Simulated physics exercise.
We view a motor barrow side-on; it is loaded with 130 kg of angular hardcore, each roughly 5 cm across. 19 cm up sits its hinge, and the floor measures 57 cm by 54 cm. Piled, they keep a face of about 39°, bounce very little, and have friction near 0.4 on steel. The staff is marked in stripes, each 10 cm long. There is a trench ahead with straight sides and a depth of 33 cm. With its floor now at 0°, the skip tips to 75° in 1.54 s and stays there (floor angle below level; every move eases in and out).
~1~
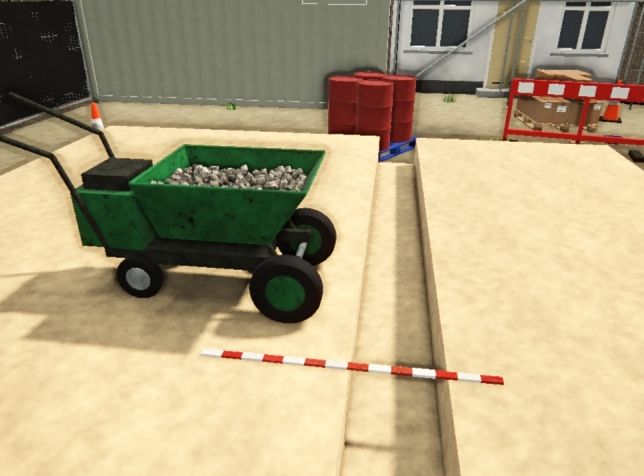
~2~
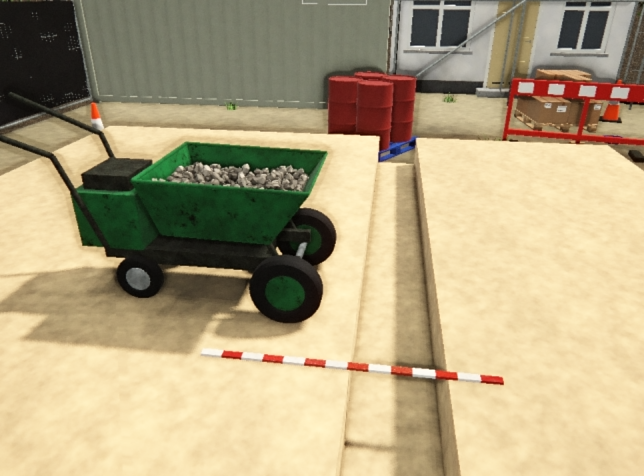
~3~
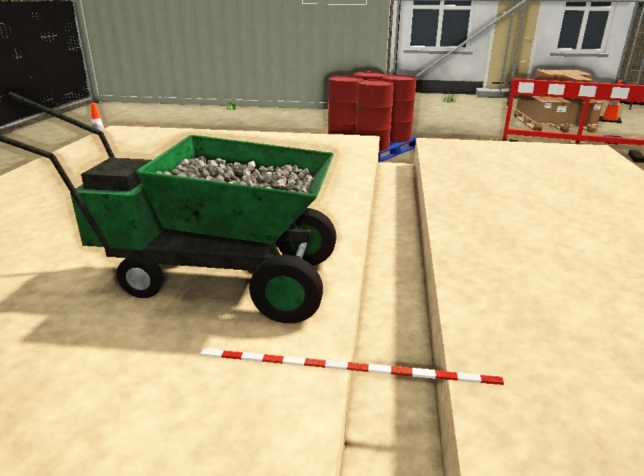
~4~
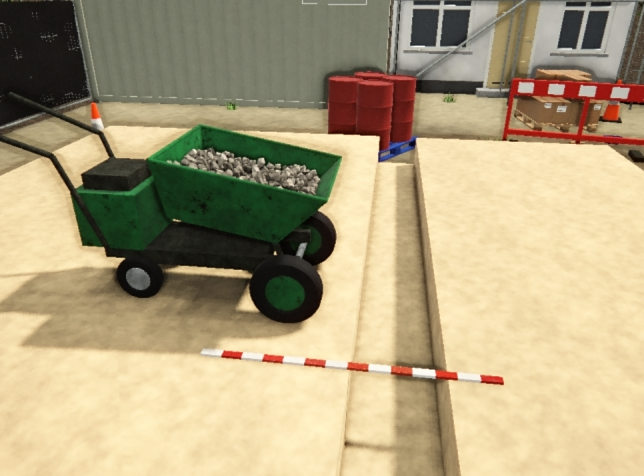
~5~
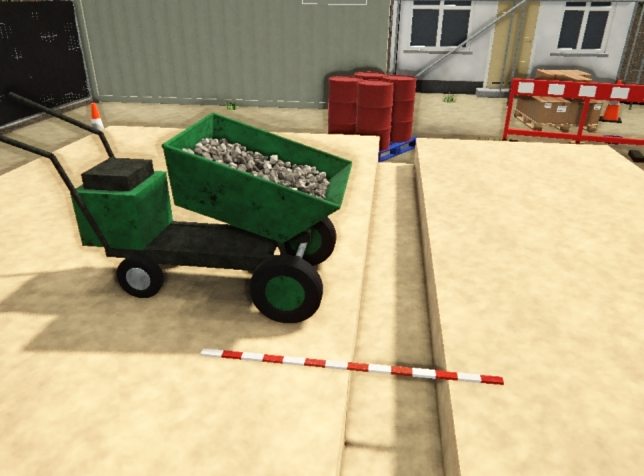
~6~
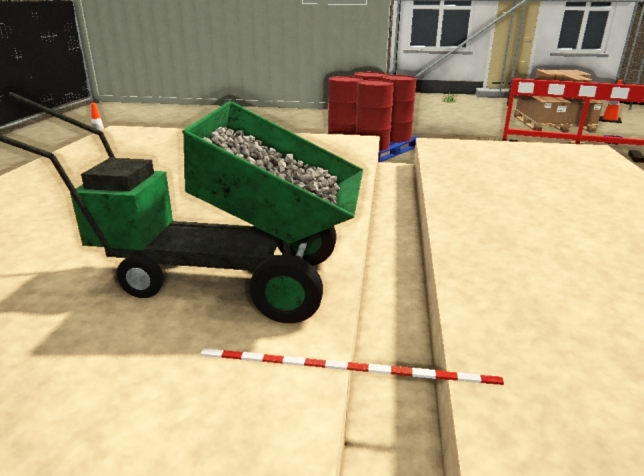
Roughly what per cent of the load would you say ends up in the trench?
I'd say 77 per cent ends up in the trench.
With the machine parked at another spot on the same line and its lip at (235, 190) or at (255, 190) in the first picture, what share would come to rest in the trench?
Estimates: 75 % then 90 %.
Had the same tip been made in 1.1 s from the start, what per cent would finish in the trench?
Close to 70 per cent then.
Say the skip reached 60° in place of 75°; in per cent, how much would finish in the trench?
It would be close to 20 percent.
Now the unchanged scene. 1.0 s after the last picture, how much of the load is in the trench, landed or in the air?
Some 20 per cent.
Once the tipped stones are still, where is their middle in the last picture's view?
I'd point to around (412, 333).
Then, 0.6 s after the last picture the floor is at 64°, 100 % in the skip; the foremost stones are at (391, 253).
Then, 1.0 s after the last picture the floor is at 75°, 73 % in the skip, 21 % in the trench, 7 % past the trench; the foremost stones are at (476, 307).
Then, 1.4 s after the last picture the floor is at 75°, 41 % in the skip, 44 % in the trench, 15 % past the trench; the foremost stones are at (524, 300).
Then, 3.3 s after the last picture the floor is at 75°, 7 % in the skip, 77 % in the trench, 15 % past the trench; the foremost stones are at (536, 310).
